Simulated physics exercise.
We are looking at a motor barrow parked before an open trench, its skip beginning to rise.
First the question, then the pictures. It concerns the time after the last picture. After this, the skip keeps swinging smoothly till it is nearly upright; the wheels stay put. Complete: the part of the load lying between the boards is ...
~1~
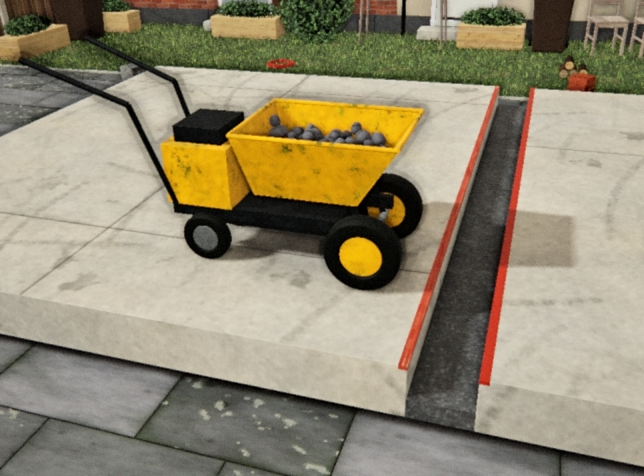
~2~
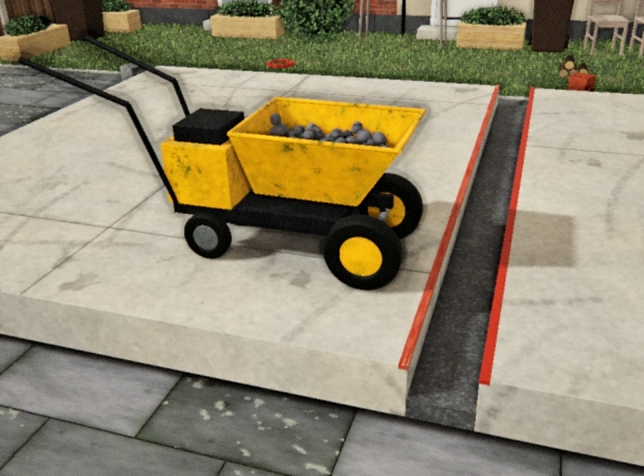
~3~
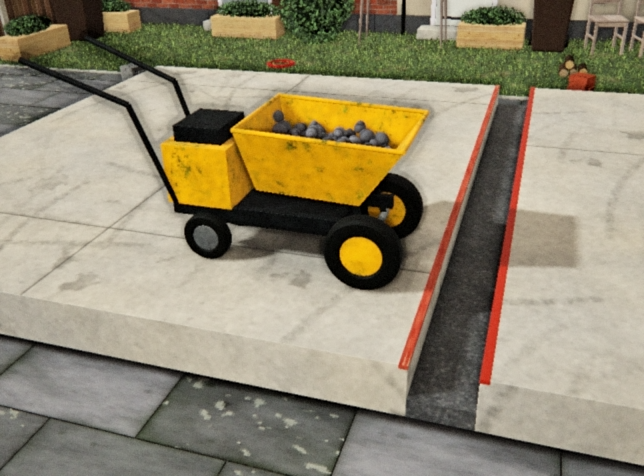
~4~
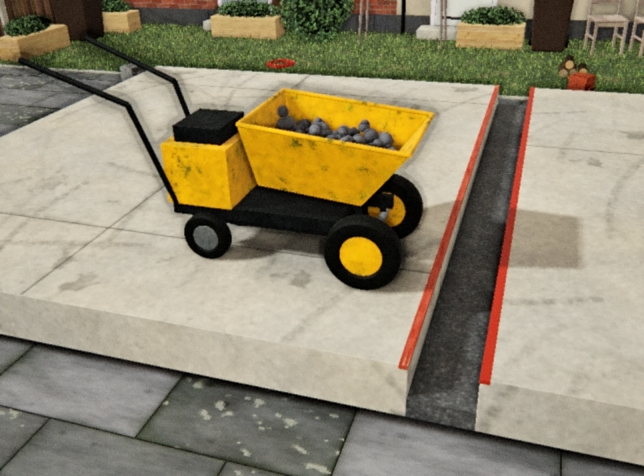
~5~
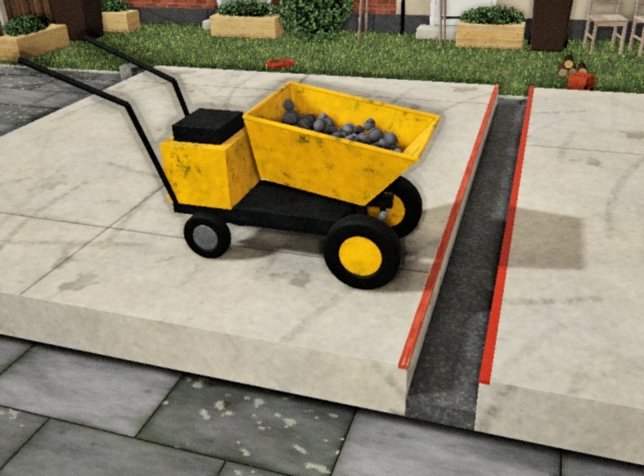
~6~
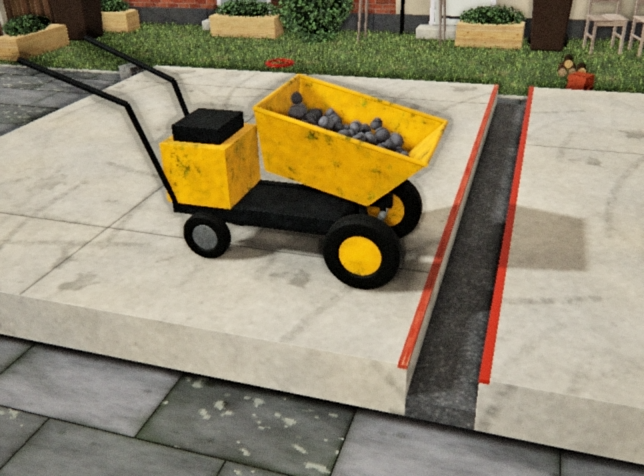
Less than half.
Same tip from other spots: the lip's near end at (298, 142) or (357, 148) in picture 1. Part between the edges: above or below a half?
The first try ends with the greater portion between the edges, the second with the greater portion.
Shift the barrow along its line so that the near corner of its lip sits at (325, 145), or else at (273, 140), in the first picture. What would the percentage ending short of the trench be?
In order: 10 % and 50 %.
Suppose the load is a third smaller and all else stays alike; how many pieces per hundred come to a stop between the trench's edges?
About 10 per cent.
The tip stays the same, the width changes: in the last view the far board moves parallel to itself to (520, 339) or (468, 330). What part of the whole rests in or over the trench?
Roughly 60 % first, 0 % second.
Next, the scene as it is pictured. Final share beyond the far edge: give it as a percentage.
85 %.
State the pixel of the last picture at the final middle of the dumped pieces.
Near (550, 276), more or less.
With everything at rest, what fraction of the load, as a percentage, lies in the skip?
I reckon some 0 percent.
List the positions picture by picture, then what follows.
In the first frame, lip of the skip at (398, 151), level; top of the load at (323, 146), round cobbles; first edge of the trench at (417, 323); far edge at (492, 336), the trench over half as wide as the skip, and about half as deep as wide.
In the second frame, lip of the skip at (399, 152), level; top of the load at (317, 155).
In the third frame, lip of the skip at (403, 153), tipped barely; top of the load at (313, 133).
In the fourth frame, lip of the skip at (409, 156), tipped barely; top of the load at (308, 142).
In the fifth frame, lip of the skip at (416, 160), tipped a little; top of the load at (314, 138).
In the sixth frame, lip of the skip at (425, 165), tipped a little; top of the load at (311, 127); first edge of the trench at (417, 322); far edge at (492, 334).
Soon after the last picture, skip tipped steeply; all in the skip.
A little later, skip tipped right over; nearly all in the skip; a small part beyond it; a stray few falling.
Later still, skip tipped right over; about a quarter in the skip; a stray few in or heaped over the trench; most beyond it.
By the end, skip tipped right over; a stray few in the skip; a small part in or heaped over the trench; most beyond it.
